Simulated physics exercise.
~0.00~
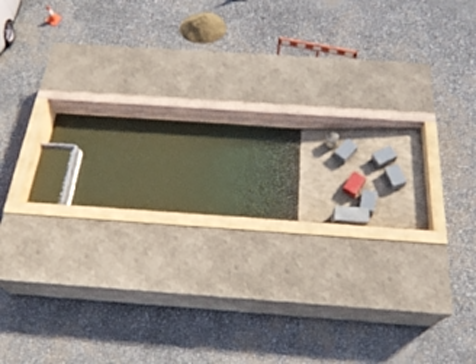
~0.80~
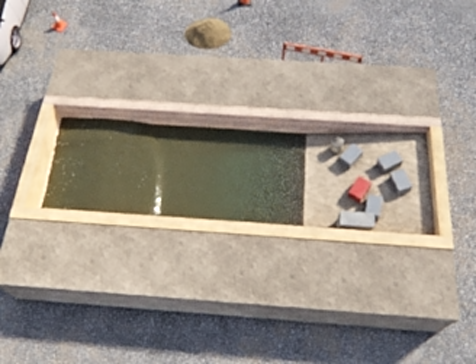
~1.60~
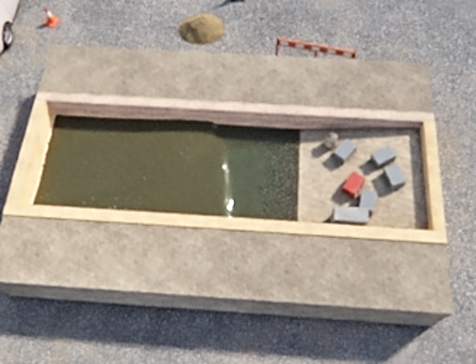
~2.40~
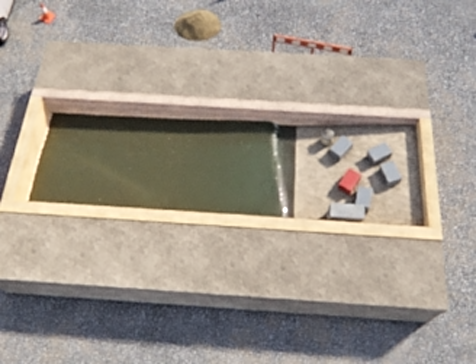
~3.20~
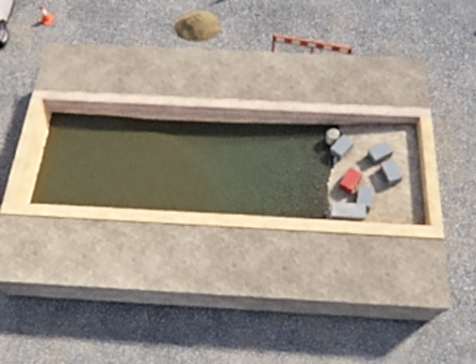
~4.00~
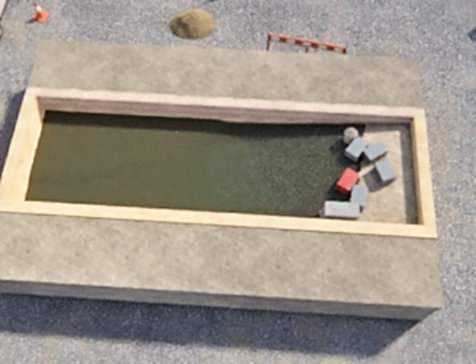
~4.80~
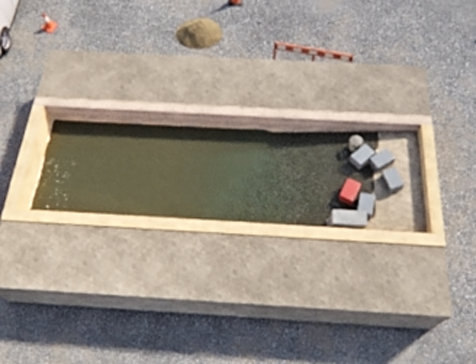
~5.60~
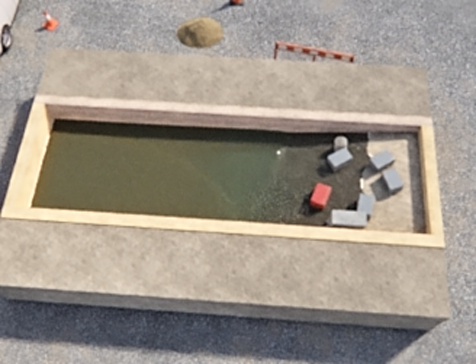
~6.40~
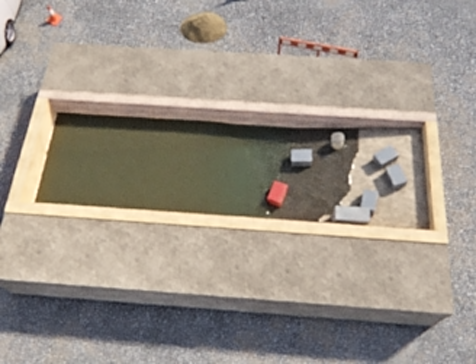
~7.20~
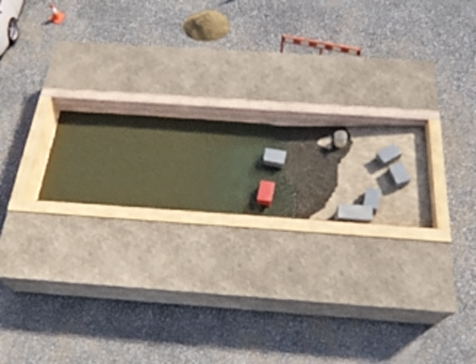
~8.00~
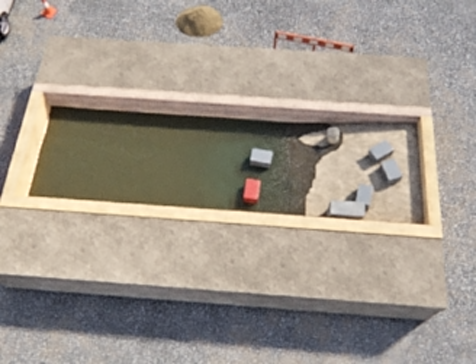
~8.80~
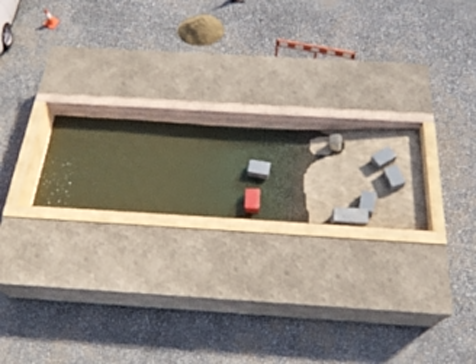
To begin with, green water lies in the left part of a long, timber-edged basin, with a white barrier near its left end, while a red crate, several grey ones and a pale pail rest on bare sand to the right. The barrier is gone, and a low wave crosses rightward to the sand. Water spreads among the objects, nudging the pail and a grey crate slightly right. Then it draws back, carrying the red crate and that grey one left. Finally, both float well away from the sand, while the pail and remaining crates sit on it.
